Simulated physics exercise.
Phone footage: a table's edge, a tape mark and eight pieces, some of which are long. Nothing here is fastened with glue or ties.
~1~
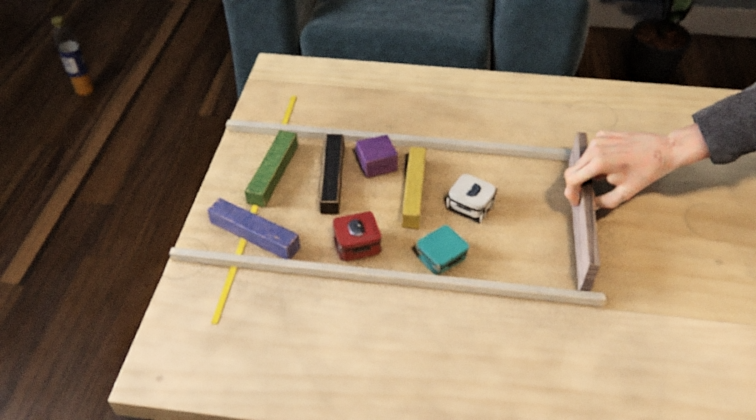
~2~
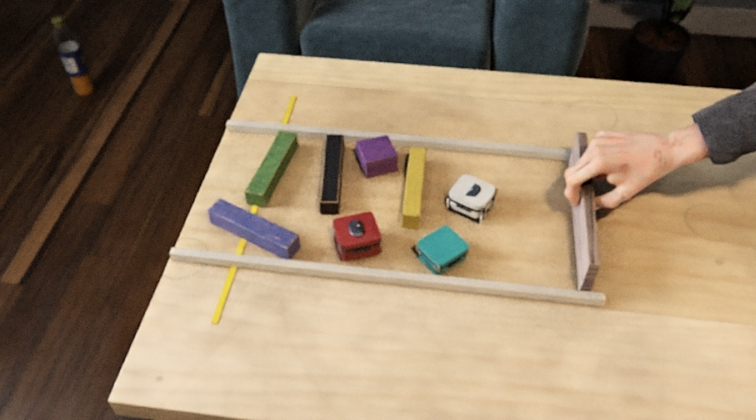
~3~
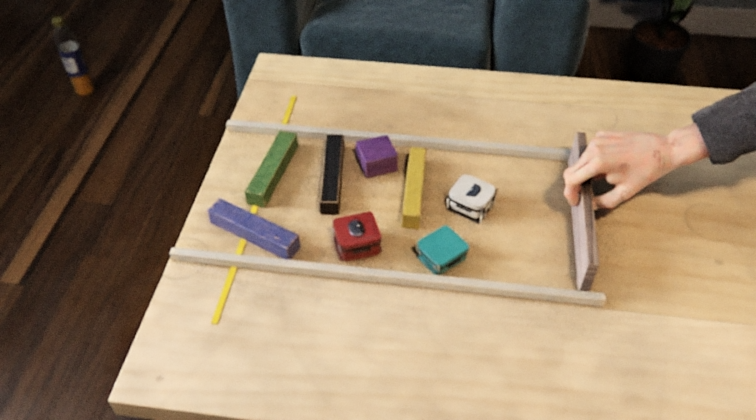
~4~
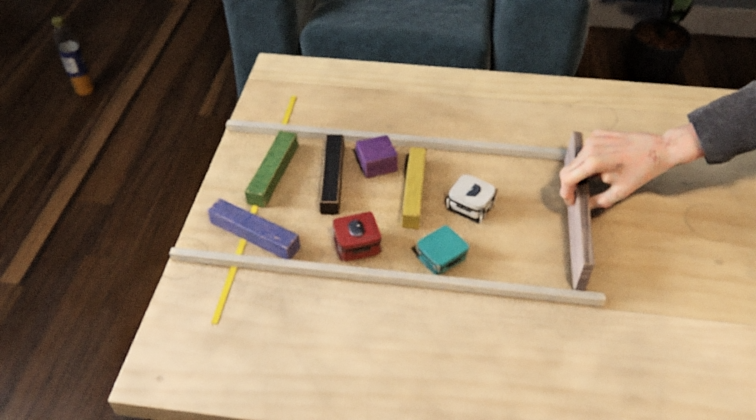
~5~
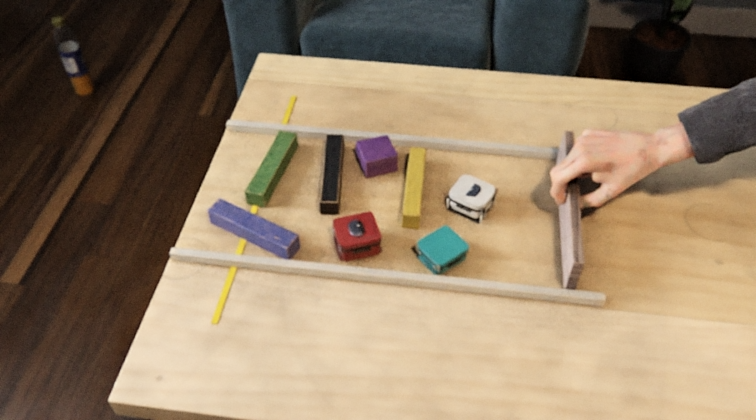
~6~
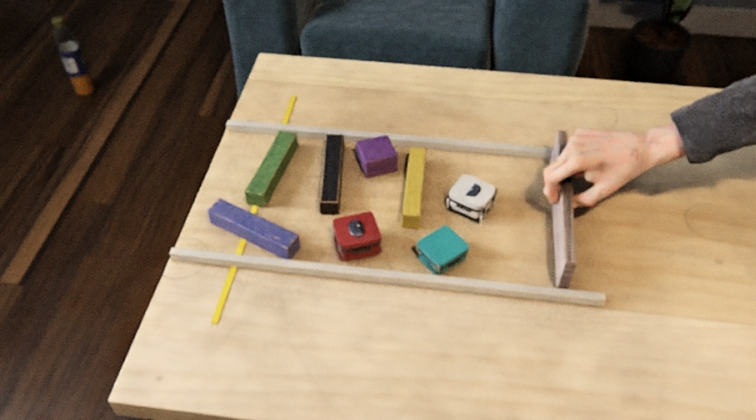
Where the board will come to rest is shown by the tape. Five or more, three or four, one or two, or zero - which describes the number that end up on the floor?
The count of pieces that drop is three or four, then.
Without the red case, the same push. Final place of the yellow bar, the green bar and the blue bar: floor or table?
The yellow bar: Remains. The green bar: Drops. The blue bar: Drops.
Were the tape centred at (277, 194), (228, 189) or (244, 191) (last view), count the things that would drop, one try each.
It would be 2, 6 and 4.
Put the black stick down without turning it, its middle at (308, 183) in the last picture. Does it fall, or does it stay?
So it drops, then.
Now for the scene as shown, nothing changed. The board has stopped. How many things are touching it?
3 in contact.
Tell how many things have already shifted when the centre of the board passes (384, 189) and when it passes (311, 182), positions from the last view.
Respectively 7 and 8.
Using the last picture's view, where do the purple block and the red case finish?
Purple block: About (237, 139); red case: About (185, 226).
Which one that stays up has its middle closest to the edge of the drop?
That's the red case.
Early on, none off yet; green bar at rest near (273, 168); blue bar at rest near (254, 229); black stick at rest near (332, 173).
Finally, the number that fall off is three or four; lost, black stick, blue bar and green bar.
